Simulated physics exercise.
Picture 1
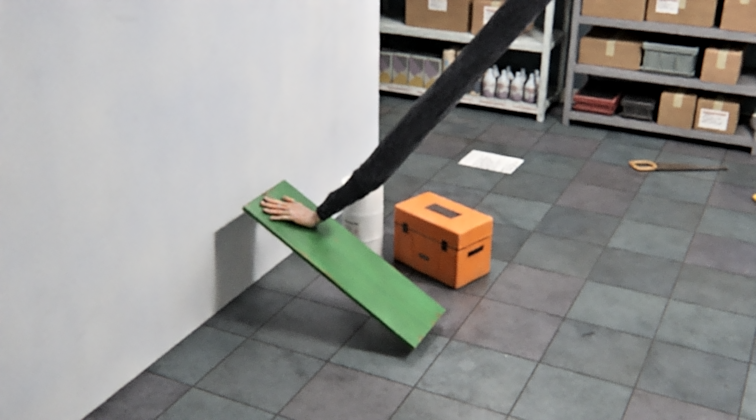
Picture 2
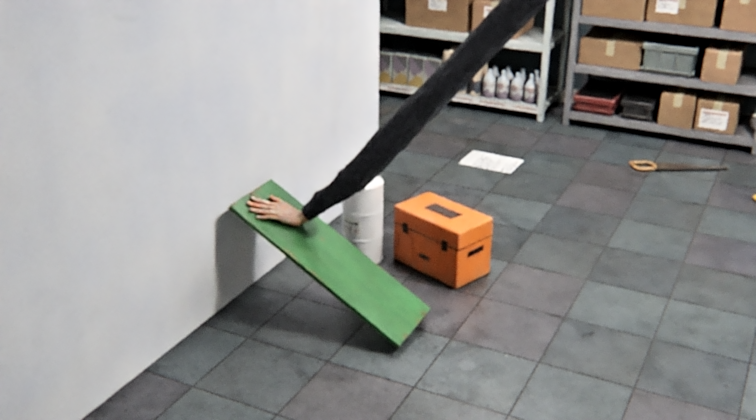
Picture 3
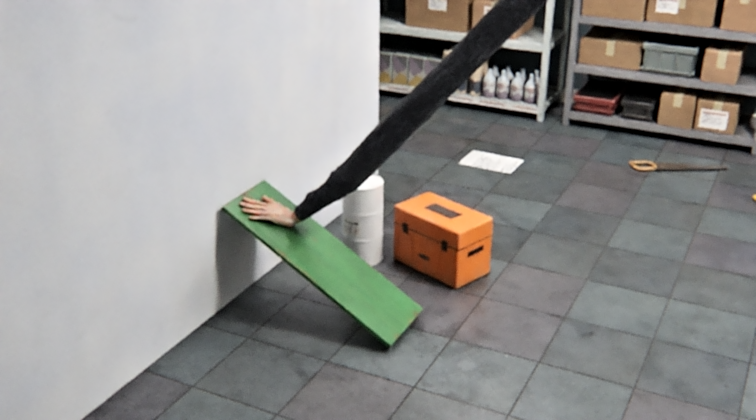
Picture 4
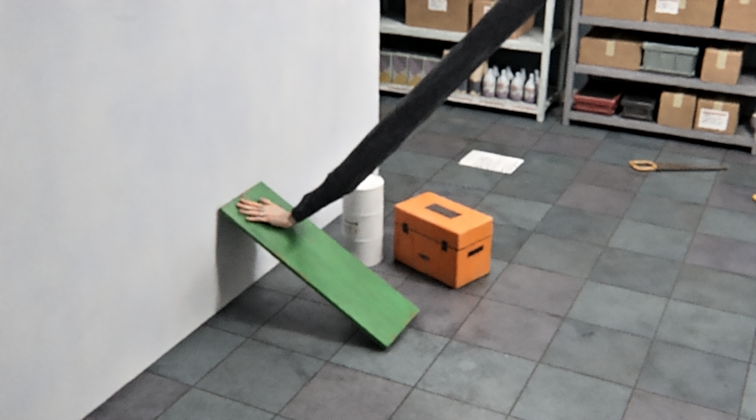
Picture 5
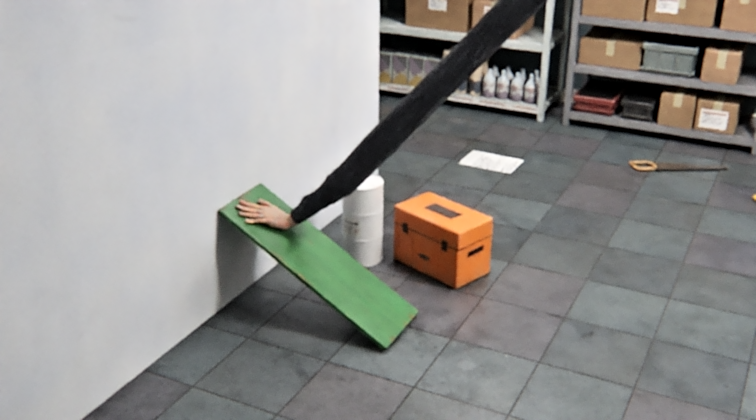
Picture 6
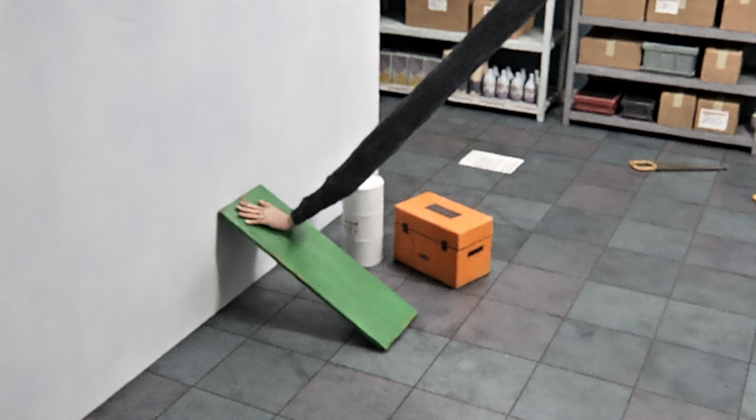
An arm in a dark sleeve reaches down from the top of a room with a dark tiled floor, seen from a raised angle, its hand on a green board. The board slants against a pale wall at left, with a white canister and an orange toolbox beside it and loaded shelves behind. The hand shifts the board slightly left, then both stay nearly still, the camera unmoving.
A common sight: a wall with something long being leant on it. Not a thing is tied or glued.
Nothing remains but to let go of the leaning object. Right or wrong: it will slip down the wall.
Right.
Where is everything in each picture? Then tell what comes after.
On its way; green board (345, 260), in the first frame.
On its way; green board (331, 259); white canister (363, 220), in the second frame.
On its way; green board (323, 260); white canister (363, 220), in the third frame.
On its way; green board (320, 261); white canister (363, 220), in the fourth frame.
Propped up under the hand; green board (320, 263); white canister (363, 220), in the fifth frame.
Propped up under the hand; green board (319, 263); white canister (363, 220), in the sixth frame.
Then, 0.40 s on from there, green board leaning 7° more than when let go near (324, 274).
Then, 0.60 s on from there, green board leaning 26° more than when let go near (333, 307).
Then, 0.70 s on from there, green board leaning 30° more than when let go near (334, 310).
In the end, moved from the start, green board; the other 2 unmoved. At the end, from the last picture's camera, green board near (334, 313). The board slips out.
